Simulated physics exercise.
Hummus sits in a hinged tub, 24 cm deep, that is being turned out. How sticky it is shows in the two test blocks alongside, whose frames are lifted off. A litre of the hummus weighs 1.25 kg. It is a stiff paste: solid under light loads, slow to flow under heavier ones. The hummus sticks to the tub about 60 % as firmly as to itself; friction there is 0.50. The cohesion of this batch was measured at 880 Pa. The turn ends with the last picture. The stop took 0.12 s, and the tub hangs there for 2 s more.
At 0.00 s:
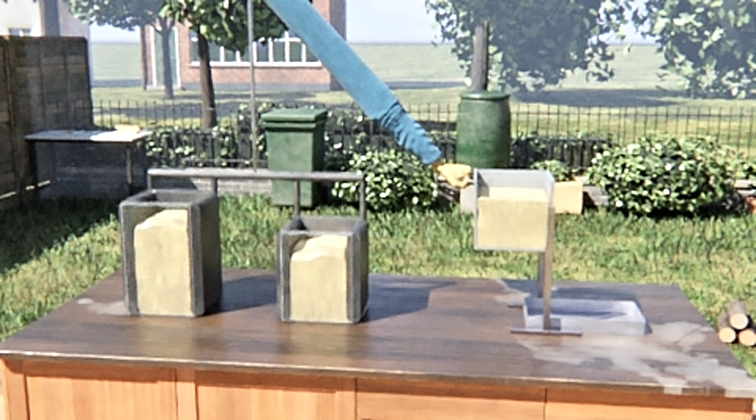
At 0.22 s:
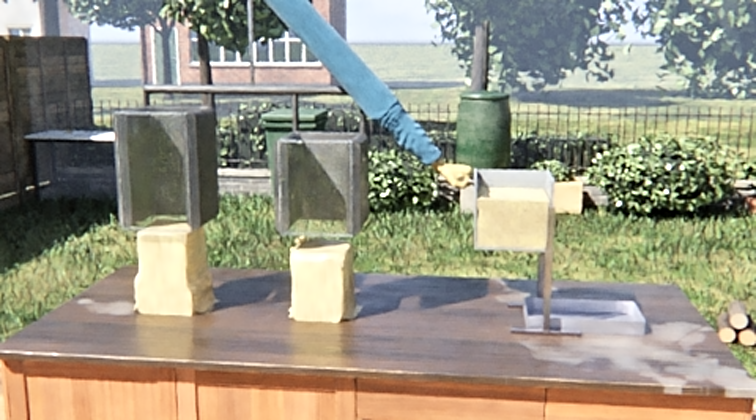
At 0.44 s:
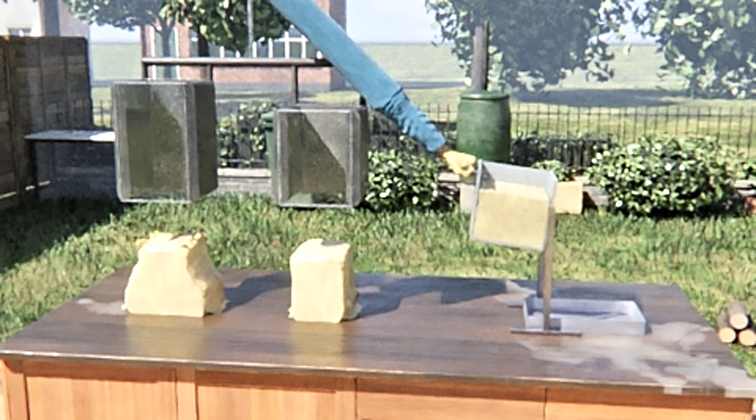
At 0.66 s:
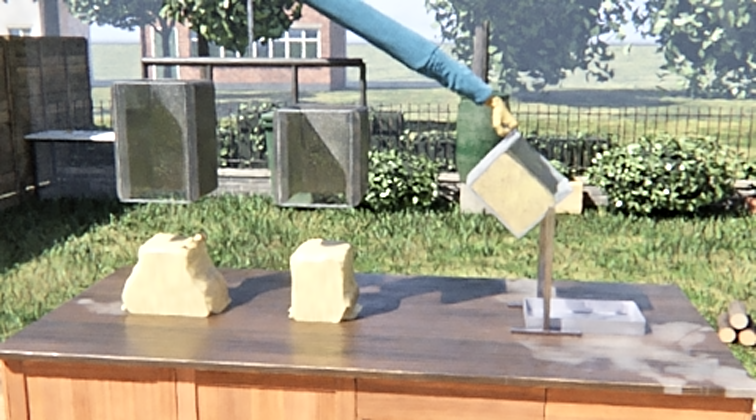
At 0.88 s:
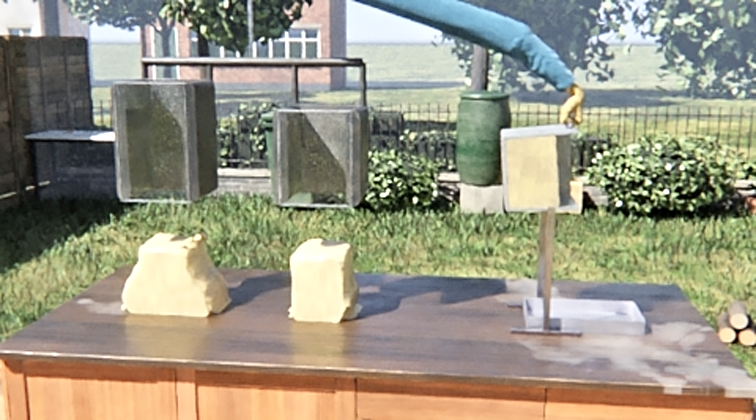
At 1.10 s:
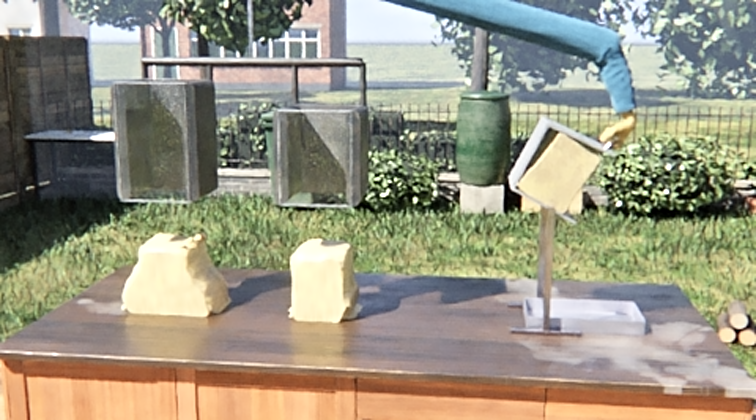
On a wooden counter in a grassy yard, two dark boxes rose off pale blocks, the left block slumping wider, and then a blue-sleeved arm turned a tub of hummus over toward the right.
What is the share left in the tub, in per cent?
It comes to some 0 %.
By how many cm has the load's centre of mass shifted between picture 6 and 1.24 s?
Roughly 10 cm.
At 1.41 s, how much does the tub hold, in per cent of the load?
Near 0 %.
After 1.24 s, the tub is at 116 degrees and holds 70 %.
After 1.41 s, the tub is at 116 degrees and holds 0 %.
After 1.58 s, the tub is at 116 degrees and holds 0 %.
After 1.75 s, the tub is at 116 degrees and holds 0 %.
After 3.10 s, at the end, the tub is at 116 degrees and holds 0 %.
